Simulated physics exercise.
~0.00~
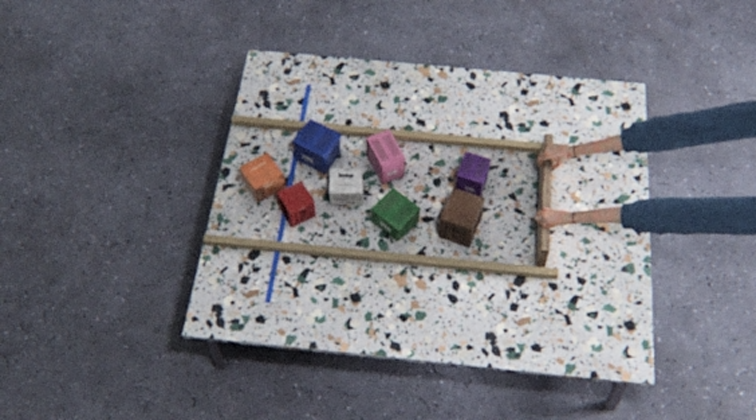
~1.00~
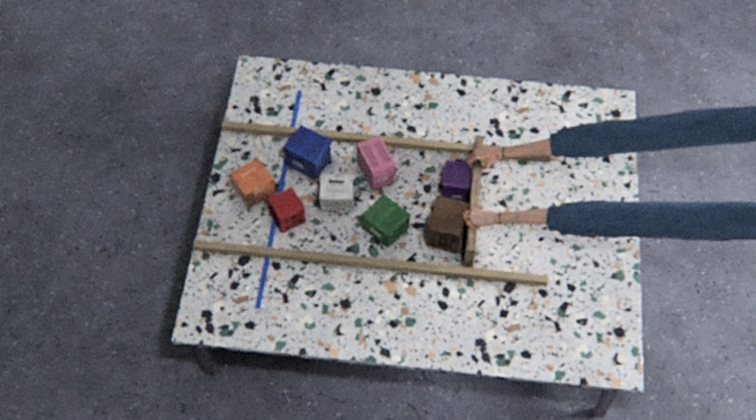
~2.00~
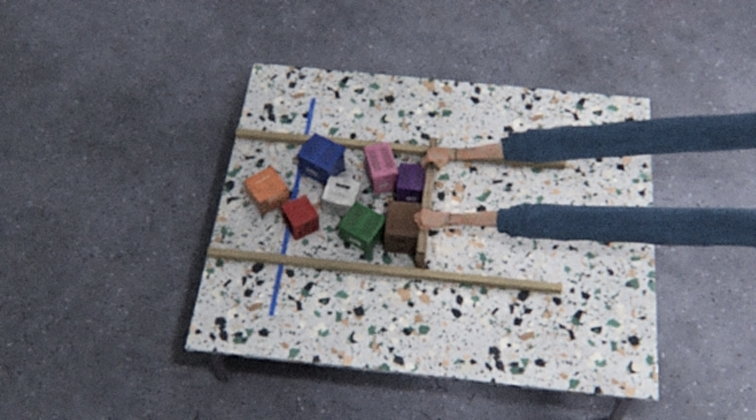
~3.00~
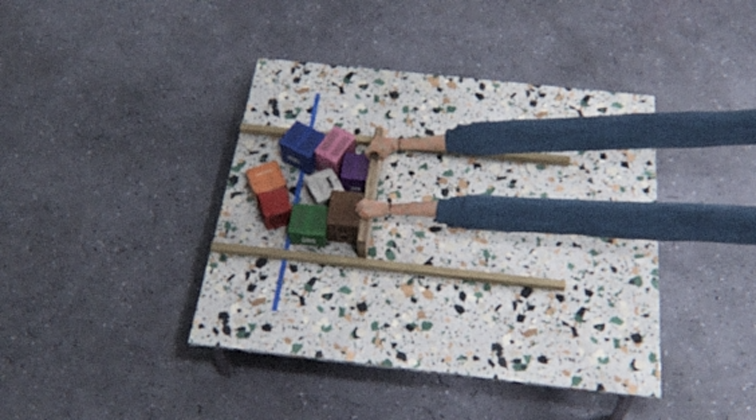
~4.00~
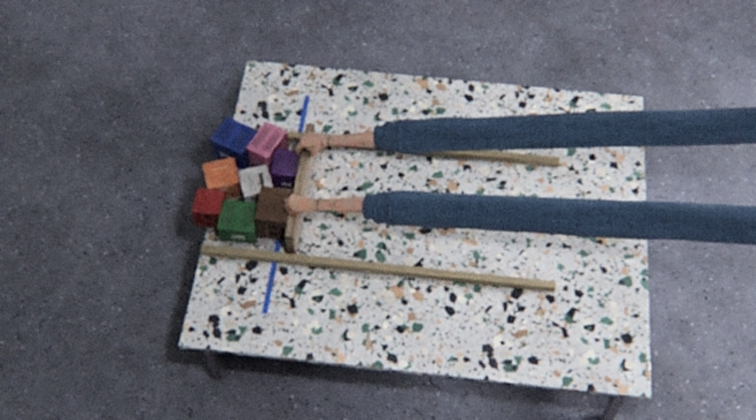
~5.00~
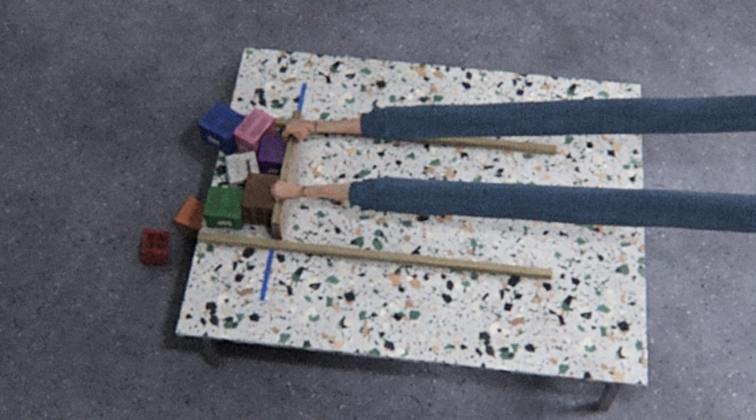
We see two hands push a wooden plank left along a speckled table between two rails, gathering colourful boxes into a cluster and driving them past a blue strip toward the edge, where the red box drops off and the orange one tips over the side.
